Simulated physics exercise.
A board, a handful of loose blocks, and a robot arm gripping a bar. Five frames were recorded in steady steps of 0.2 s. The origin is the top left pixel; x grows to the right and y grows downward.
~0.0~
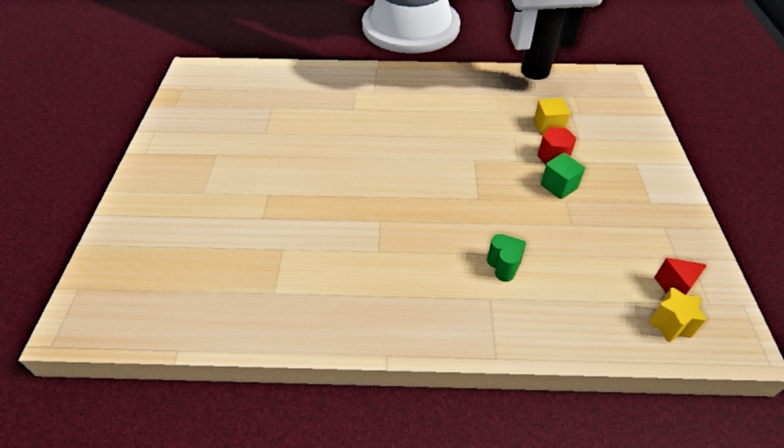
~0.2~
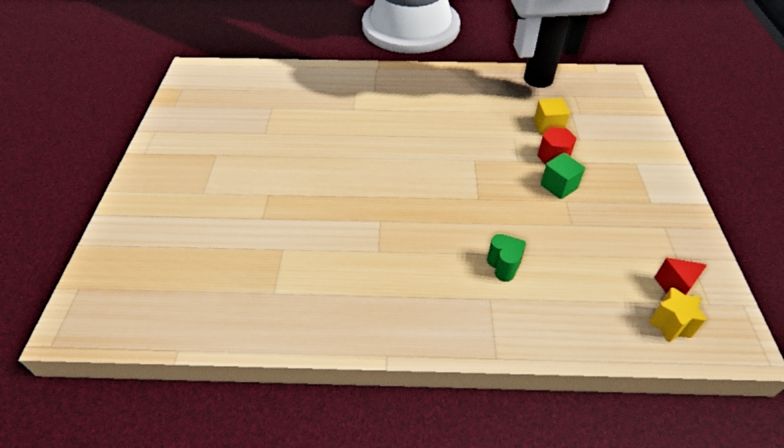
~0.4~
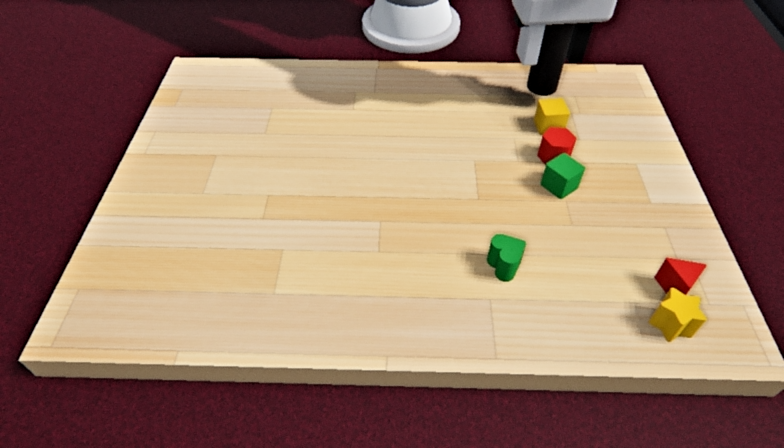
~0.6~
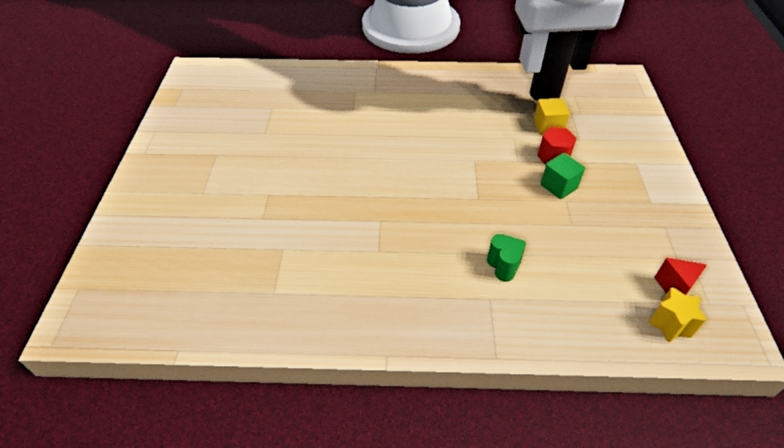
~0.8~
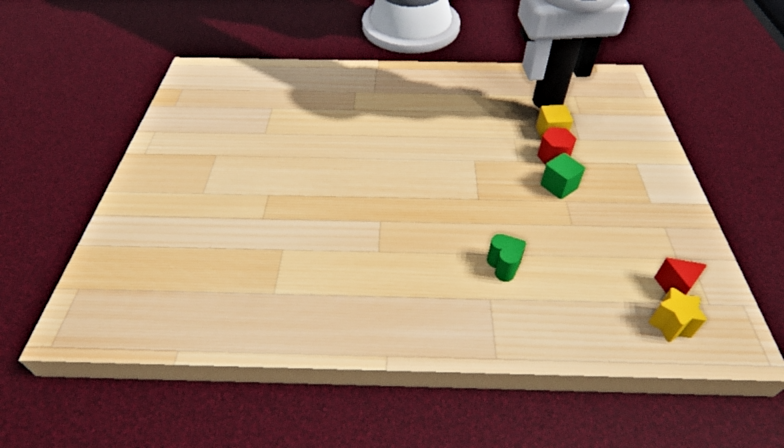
Robot arm lowering a black bar toward a row of colourful blocks on a wooden board, slightly nudging the yellow one.
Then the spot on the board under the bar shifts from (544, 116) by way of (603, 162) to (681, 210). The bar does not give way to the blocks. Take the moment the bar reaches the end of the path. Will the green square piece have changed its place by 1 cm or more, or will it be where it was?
It does get moved.
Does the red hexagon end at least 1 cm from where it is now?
Yes.
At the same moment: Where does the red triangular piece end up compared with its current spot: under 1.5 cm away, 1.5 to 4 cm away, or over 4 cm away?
Under 1.5 cm.
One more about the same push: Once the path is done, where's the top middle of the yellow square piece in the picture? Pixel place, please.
My estimate: (594, 160).
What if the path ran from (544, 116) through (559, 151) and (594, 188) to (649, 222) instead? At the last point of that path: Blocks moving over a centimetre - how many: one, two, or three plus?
The number is three or more.
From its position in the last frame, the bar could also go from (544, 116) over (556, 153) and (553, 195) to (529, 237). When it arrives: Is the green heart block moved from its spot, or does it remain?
It holds its position.
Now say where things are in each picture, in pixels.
The first frame shows tip of the bar (535, 72), middles of tops, yellow square piece (554, 106), red hexagon (560, 136), green square piece (566, 166), red triangular piece (688, 269).
The second frame shows bar (538, 80), nothing pushed.
The third frame shows bar (542, 87), nothing pushed.
The fourth frame shows bar (545, 95), nothing pushed.
The fifth frame shows bar (548, 102), yellow square piece (557, 113), red hexagon (560, 136), green square piece (566, 166), red triangular piece (688, 269).
On the path given first. One third of the way, bar (587, 132); yellow square piece (582, 146), turned 60° clockwise; red hexagon (559, 155), turned 45° clockwise; green square piece (562, 178), turned 30° anticlockwise.
Two thirds of the way, bar (634, 165); yellow square piece (594, 160), turned 115° clockwise; red hexagon (559, 158), turned 65° clockwise; green square piece (560, 179), turned 40° anticlockwise.
At the end, bar (689, 197); yellow square piece (594, 160), turned 115° clockwise; red hexagon (559, 158), turned 65° clockwise; green square piece (560, 179), turned 40° anticlockwise; red triangular piece unmoved.
